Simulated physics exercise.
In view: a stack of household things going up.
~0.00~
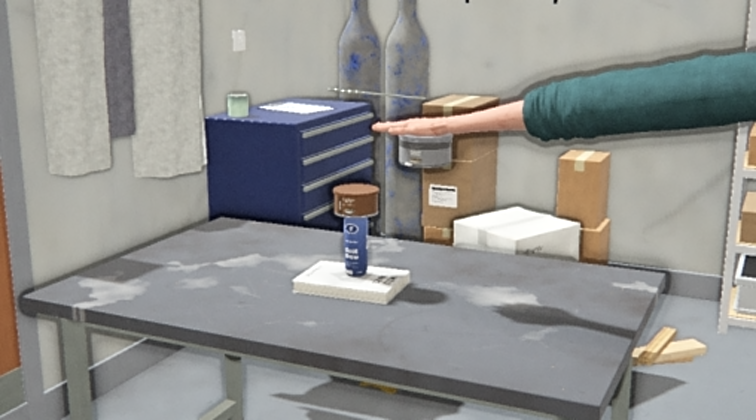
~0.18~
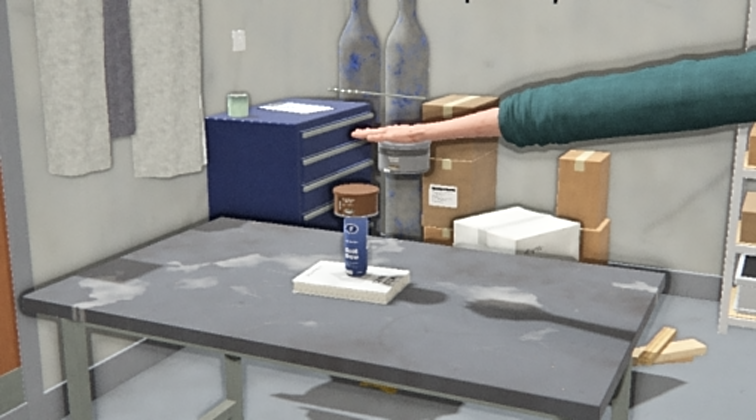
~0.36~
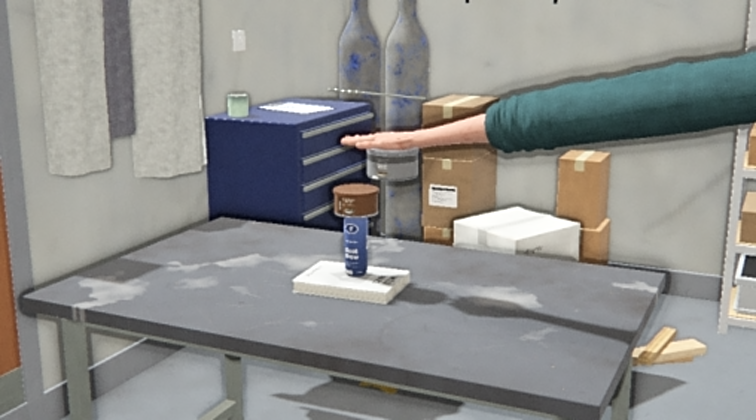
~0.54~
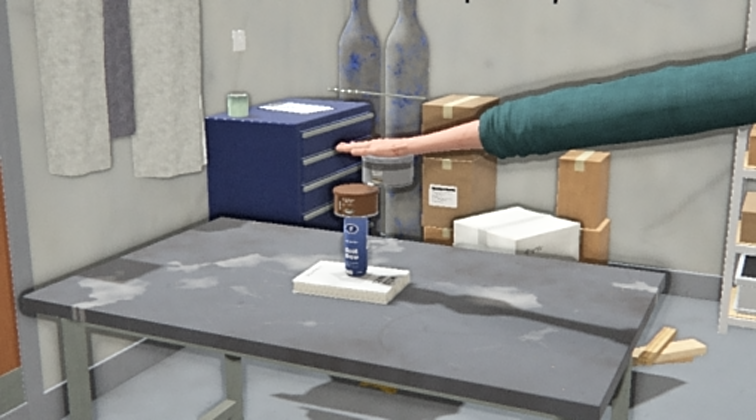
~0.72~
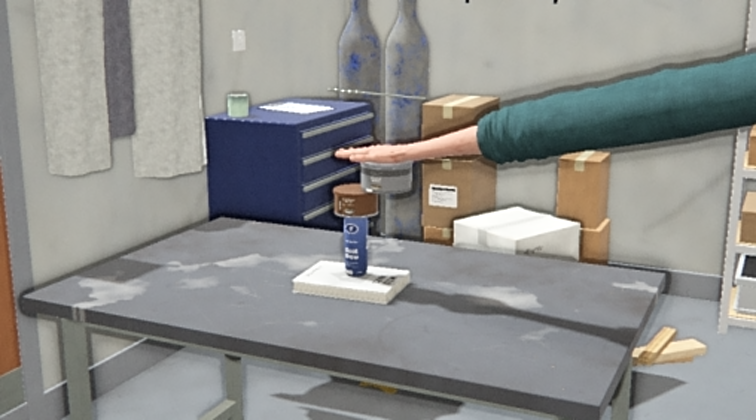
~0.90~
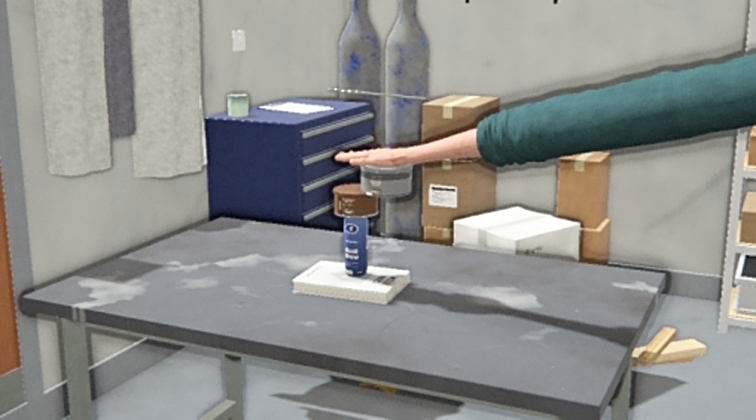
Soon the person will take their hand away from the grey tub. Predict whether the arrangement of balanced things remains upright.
In the end the pile is left disturbed.
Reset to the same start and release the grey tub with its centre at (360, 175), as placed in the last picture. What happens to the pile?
The pile remains standing.
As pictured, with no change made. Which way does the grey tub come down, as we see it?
Observed: The object is displaced in the rightward direction.
After 1.20 s, grey tub now fallen.
After 1.30 s, things are still on the move.
After 1.40 s, as before.
In the end (2.0 s), fallen, grey tub; the other 3 unmoved. At the end, from the last picture's camera, grey tub near (480, 291). The pile gives way.
